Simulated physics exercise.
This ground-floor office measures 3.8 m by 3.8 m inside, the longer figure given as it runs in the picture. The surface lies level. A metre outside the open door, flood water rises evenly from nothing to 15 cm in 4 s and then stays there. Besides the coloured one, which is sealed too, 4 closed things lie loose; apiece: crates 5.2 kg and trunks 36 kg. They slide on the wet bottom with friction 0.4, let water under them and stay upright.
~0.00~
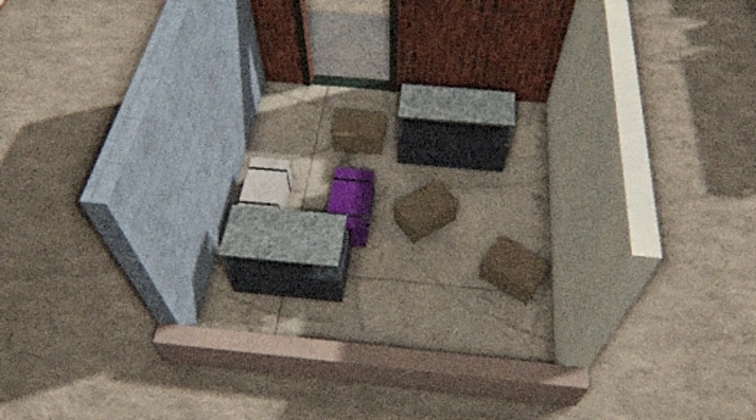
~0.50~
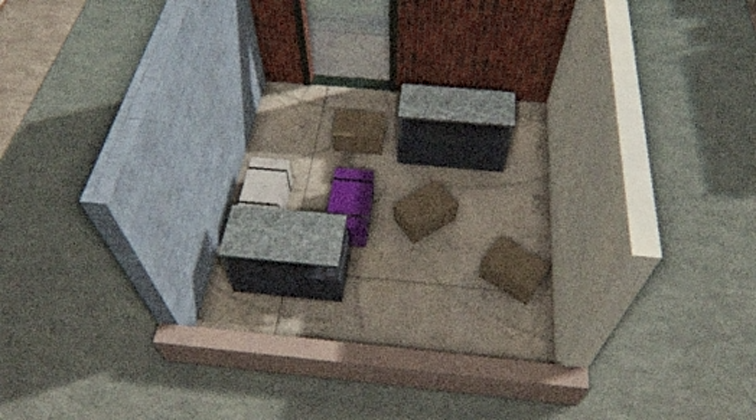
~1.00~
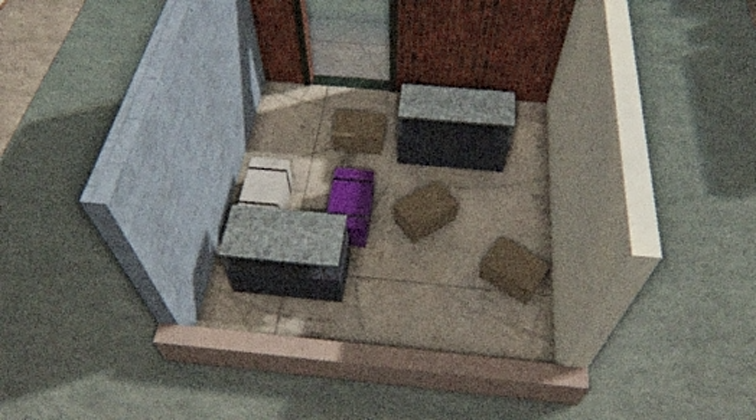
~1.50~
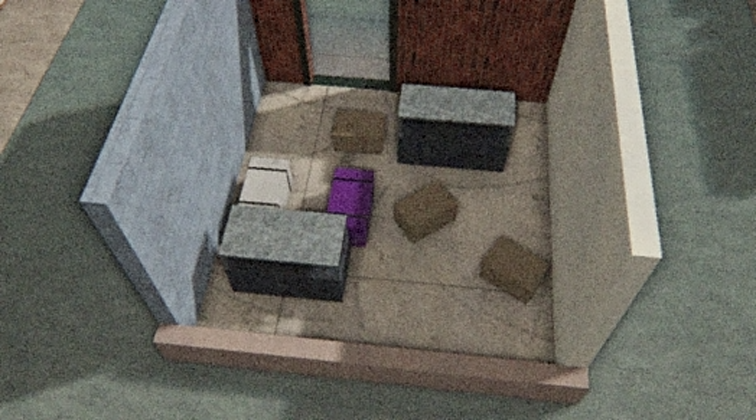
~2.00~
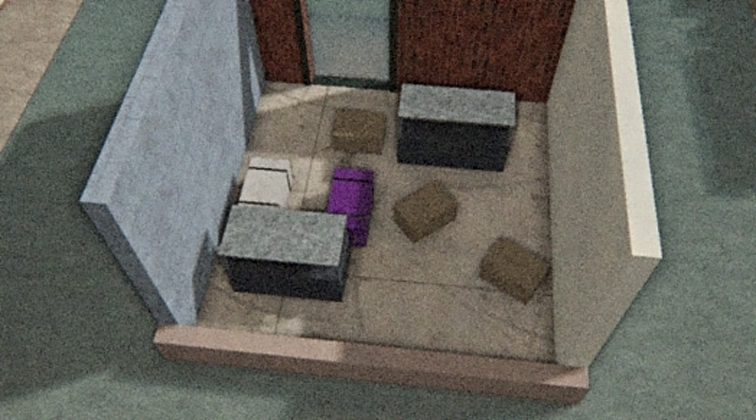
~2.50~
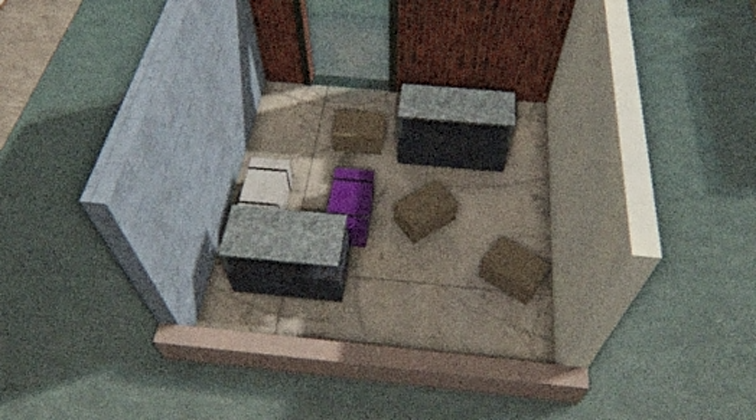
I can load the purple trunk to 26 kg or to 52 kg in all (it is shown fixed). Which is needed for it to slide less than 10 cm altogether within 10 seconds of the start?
For it, only the higher weight holds it.
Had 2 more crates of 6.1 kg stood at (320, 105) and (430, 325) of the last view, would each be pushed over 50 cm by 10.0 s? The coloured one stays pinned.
In turn: Past it, under.
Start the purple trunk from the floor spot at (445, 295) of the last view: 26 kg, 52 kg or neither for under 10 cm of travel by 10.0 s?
Either load holds.
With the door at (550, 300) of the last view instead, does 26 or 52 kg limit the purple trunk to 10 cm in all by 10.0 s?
In that case the smaller load will do.
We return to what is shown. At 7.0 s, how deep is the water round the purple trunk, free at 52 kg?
About 7 cm.
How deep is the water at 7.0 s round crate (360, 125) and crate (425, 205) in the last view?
About 2 and 1 cm.
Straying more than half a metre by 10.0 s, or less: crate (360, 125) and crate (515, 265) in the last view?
In turn: More, less.
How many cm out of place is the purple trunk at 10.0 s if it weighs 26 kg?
About 100 cm.
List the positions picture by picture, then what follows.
The purple trunk at (350, 198) rests on the ground; 0.0 m2 under water; 0 of 5 have shifted, in the first frame.
The purple trunk at (350, 198) rests on the ground; water covers 0.0 m2; 0 of 5 have shifted, in the second frame.
The purple trunk at (350, 198) rests on the ground; 0.0 m2 under water; 0 of 5 have shifted, in the third frame.
The purple trunk at (350, 198), on the bottom; water covers 0.0 m2; 0 of 5 have shifted, in the fourth frame.
The purple trunk at (350, 198) rests on the ground; 0.0 m2 under water; 0 of 5 have shifted, in the fifth frame.
The purple trunk at (350, 198), on the bottom; water covers 0.2 m2; 0 of 5 have shifted, in the sixth frame.
After 3.5 s the purple trunk would be 0 cm from its start with 26 kg and 0 cm from its start with 52 kg; 0 cm of water round it then.
After 4.5 s the purple trunk would be 0 cm from its start with 26 kg and 0 cm from its start with 52 kg; 1 cm of water round it then.
After 7.0 s the purple trunk would be 16 cm from its start with 26 kg and 0 cm from its start with 52 kg; 7 cm of water round it then.
After 10.0 s the purple trunk would be 96 cm from its start with 26 kg and 0 cm from its start with 52 kg; 8 cm of water round it then.
